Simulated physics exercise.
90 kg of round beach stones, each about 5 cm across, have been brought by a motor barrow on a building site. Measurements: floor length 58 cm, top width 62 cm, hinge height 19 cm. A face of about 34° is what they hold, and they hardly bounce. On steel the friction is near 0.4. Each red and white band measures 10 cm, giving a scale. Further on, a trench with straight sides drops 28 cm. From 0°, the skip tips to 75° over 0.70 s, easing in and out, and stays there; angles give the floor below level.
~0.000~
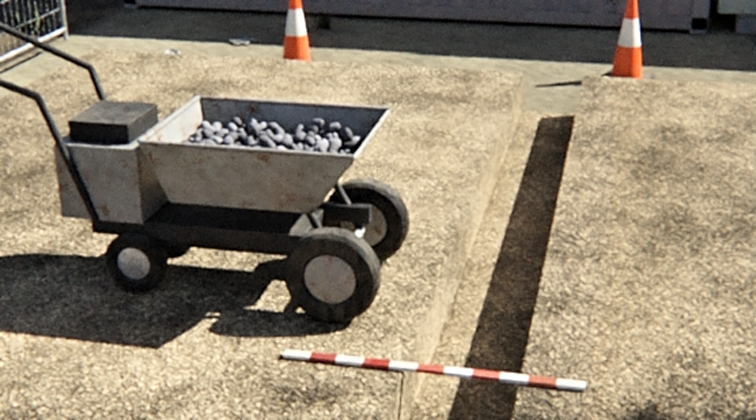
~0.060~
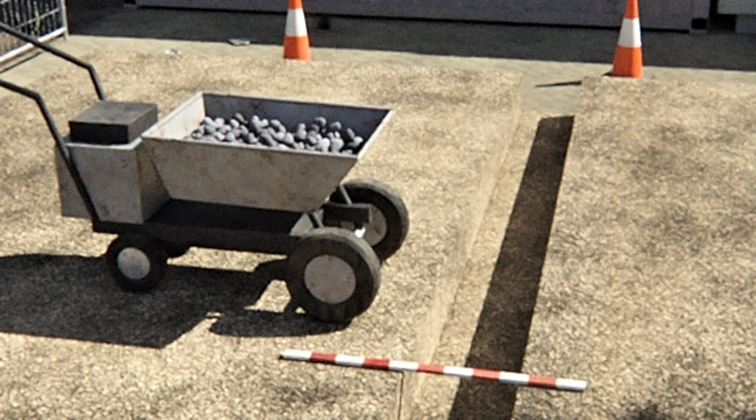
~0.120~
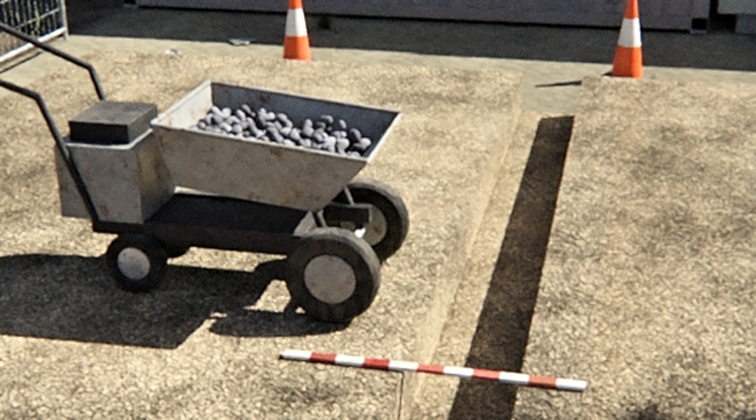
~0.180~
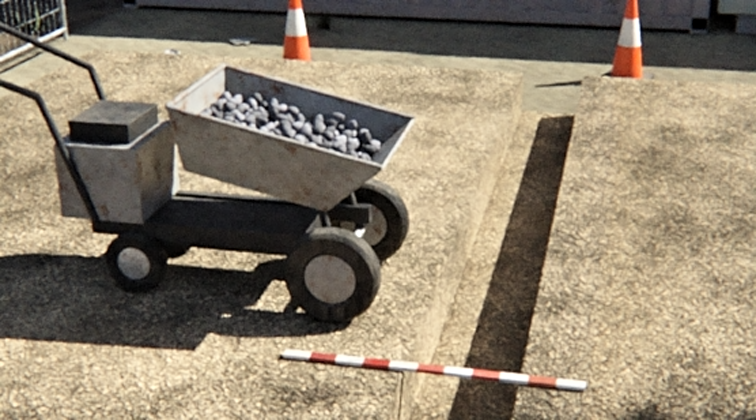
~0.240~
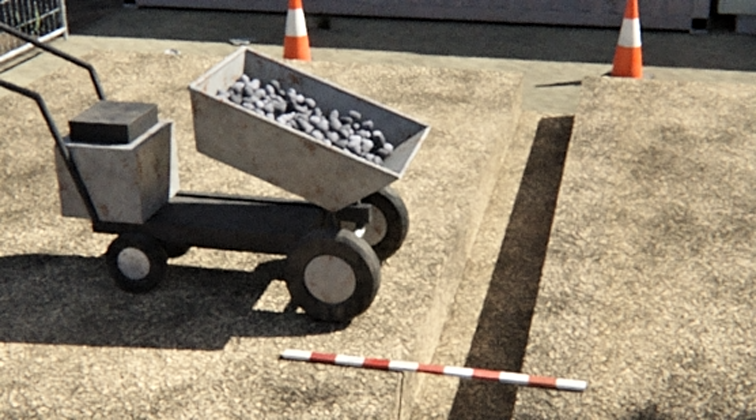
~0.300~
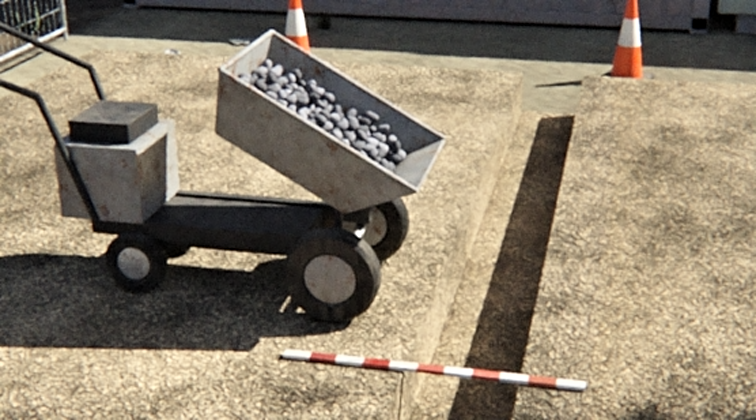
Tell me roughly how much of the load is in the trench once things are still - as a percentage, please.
I would put it at 47 %.
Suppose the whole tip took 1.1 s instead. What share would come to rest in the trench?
That works out at about 55 in a hundred.
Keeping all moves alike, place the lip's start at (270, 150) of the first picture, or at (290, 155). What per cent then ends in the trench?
Around 95% for the first place and 100% for the second.
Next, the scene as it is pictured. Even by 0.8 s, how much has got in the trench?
Close to 30 per cent has got there by then.
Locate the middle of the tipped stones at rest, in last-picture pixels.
Roughly (550, 305), I'd say.
After 0.5 s the floor is at 63°; 100 % in the skip; the foremost stones are at (441, 216).
After 0.8 s the floor is at 75°; 63 % in the skip, 28 % in the trench, 9 % past the trench; the foremost stones are at (561, 302).
After 1.1 s the floor is at 75°; 6 % in the skip, 41 % in the trench, 53 % past the trench; the foremost stones are past the picture's edge.
After 3.1 s the floor is at 75°; 0 % in the skip, 47 % in the trench, 53 % past the trench; the foremost stones are past the picture's edge.
